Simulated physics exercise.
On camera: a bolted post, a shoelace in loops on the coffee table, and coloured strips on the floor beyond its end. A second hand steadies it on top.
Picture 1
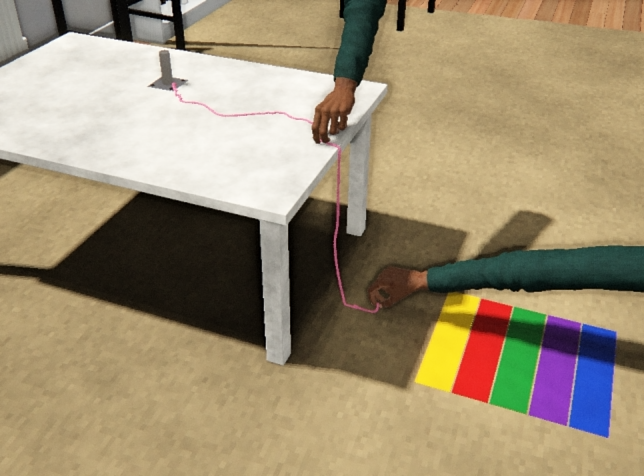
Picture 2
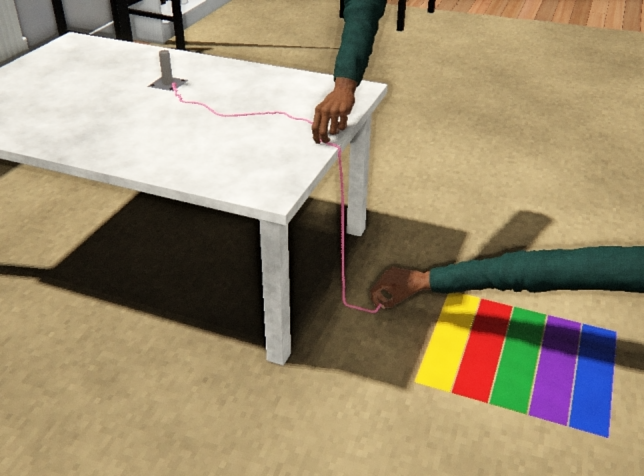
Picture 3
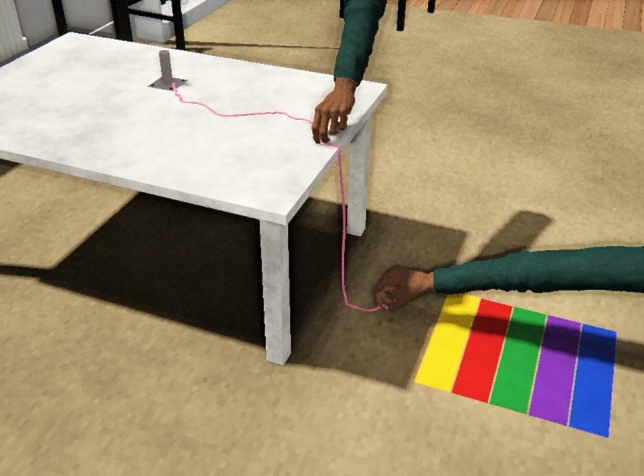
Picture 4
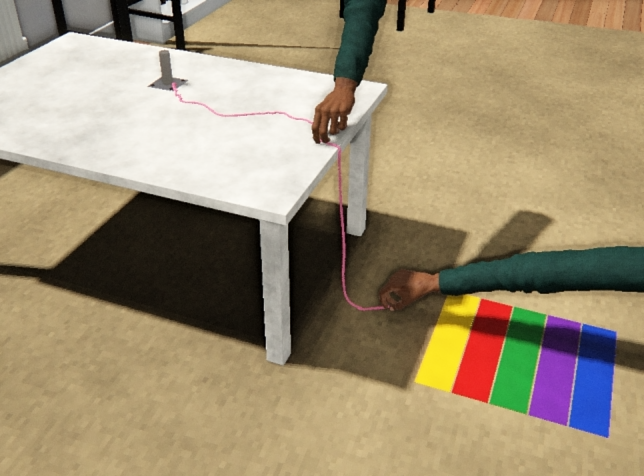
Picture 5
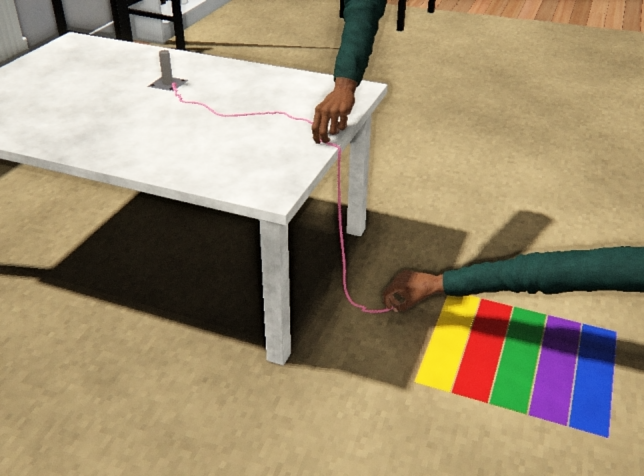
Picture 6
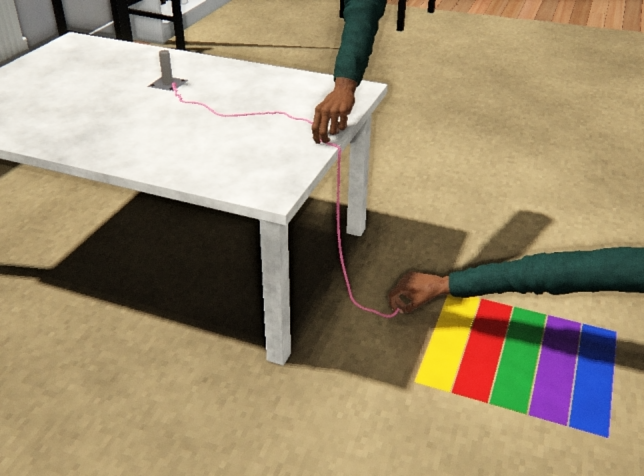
At a white coffee table, one hand stayed at the edge over a pink shoelace while another, low by the floor, drew its hanging end slowly right, near the coloured strips.
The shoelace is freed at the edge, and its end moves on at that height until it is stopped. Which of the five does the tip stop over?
Over purple.
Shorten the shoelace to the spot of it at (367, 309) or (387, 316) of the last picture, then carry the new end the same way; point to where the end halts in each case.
The places are (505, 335) and (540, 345).
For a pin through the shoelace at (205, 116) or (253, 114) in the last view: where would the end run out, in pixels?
Try by try, around (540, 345) and (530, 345).
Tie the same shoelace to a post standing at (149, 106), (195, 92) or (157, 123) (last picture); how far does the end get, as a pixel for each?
About (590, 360), (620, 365) and (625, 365).
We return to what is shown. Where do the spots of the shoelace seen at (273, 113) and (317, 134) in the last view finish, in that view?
The first at (299, 123), the second at (360, 153).
Soon after, end near (506, 337); over green.
Then, end near (544, 347); over purple.
At full stretch, end near (567, 352); over purple. The end stops over the purple strip.
